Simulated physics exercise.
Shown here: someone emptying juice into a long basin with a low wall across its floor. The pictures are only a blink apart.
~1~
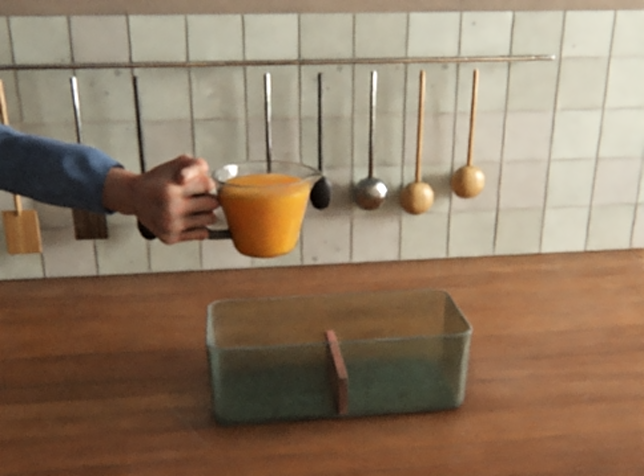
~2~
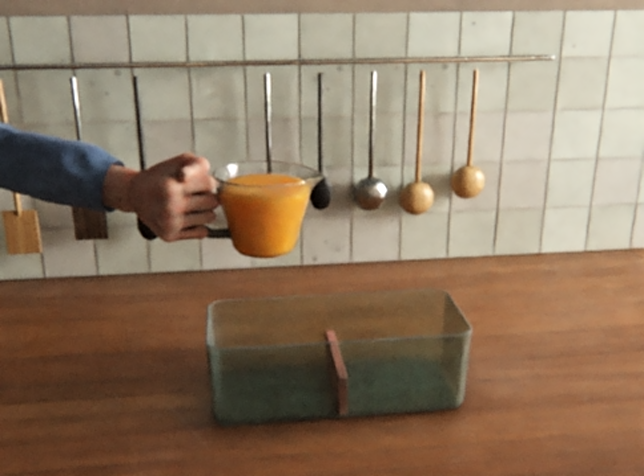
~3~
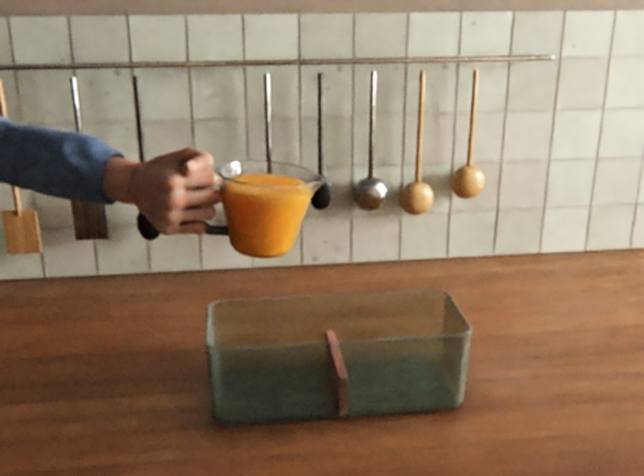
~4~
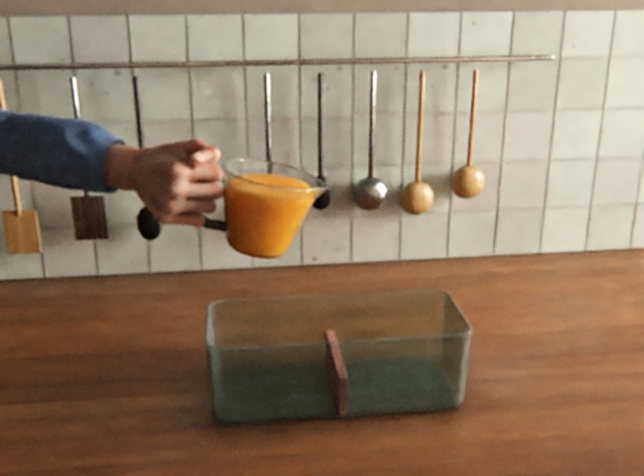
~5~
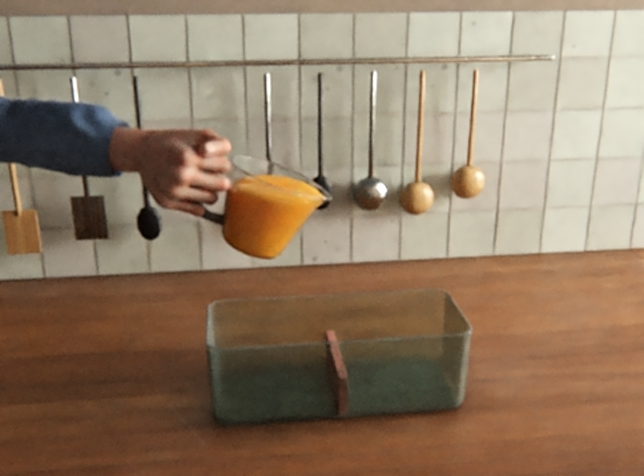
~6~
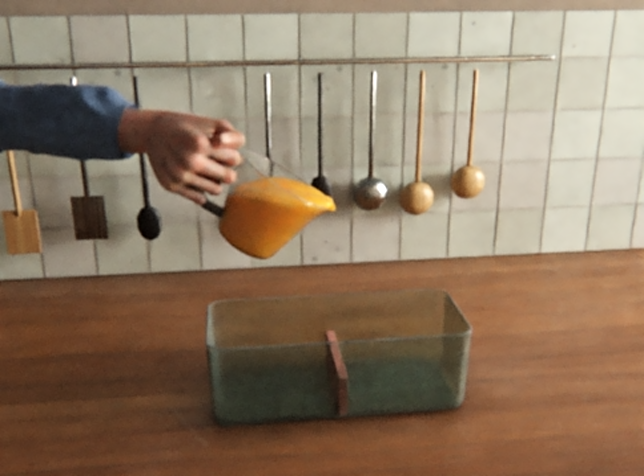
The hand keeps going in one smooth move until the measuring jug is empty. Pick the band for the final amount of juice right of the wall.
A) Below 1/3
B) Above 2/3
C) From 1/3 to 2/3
The answer is B.
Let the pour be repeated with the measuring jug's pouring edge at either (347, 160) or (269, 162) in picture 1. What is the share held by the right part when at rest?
The first gives 90 %, the second 10 %.
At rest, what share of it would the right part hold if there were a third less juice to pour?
About 85 in a hundred.
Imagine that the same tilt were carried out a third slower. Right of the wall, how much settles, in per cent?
About 90 per cent.
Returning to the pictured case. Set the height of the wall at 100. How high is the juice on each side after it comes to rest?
Near 0 in a hundred to the left, 40 to the right.
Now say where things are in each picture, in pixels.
In the first frame, it leans 0°; its right rim is at (323, 173); the juice meets the walls at (219, 185) and (309, 182); the long basin's rim runs from (208, 325) to (458, 311); the wall's top is at (336, 353).
In the second frame, it leans 1°; its right rim is at (324, 174); the juice meets the walls at (219, 184) and (309, 183).
In the third frame, it leans 6°; its right rim is at (326, 179); the juice meets the walls at (221, 183) and (311, 184).
In the fourth frame, it leans 13°; its right rim is at (329, 186); the juice meets the walls at (225, 183) and (315, 186).
In the fifth frame, it leans 22°; its right rim is at (332, 197); the juice meets the walls at (229, 186) and (323, 191).
In the sixth frame, it leans 33°; its right rim is at (333, 209); the juice meets the walls at (230, 192) and (327, 201); 2 per cent is over the edge.
A moment on, the measuring jug is tipped on its side and 35 per cent is still to pour, 0 is left of the wall and 30 right of it.
Next, the measuring jug is tipped right over and 3 per cent is still to pour, 4 is left of the wall and 83 right of it.
Then the measuring jug is tipped right over and 0 per cent is still to pour, 7 is left of the wall and 91 right of it.
Later the measuring jug is tipped right over and 0 per cent is still to pour, 7 is left of the wall and 91 right of it.
In the end 7 per cent lies left of the wall, 91 right of it and 2 outside.
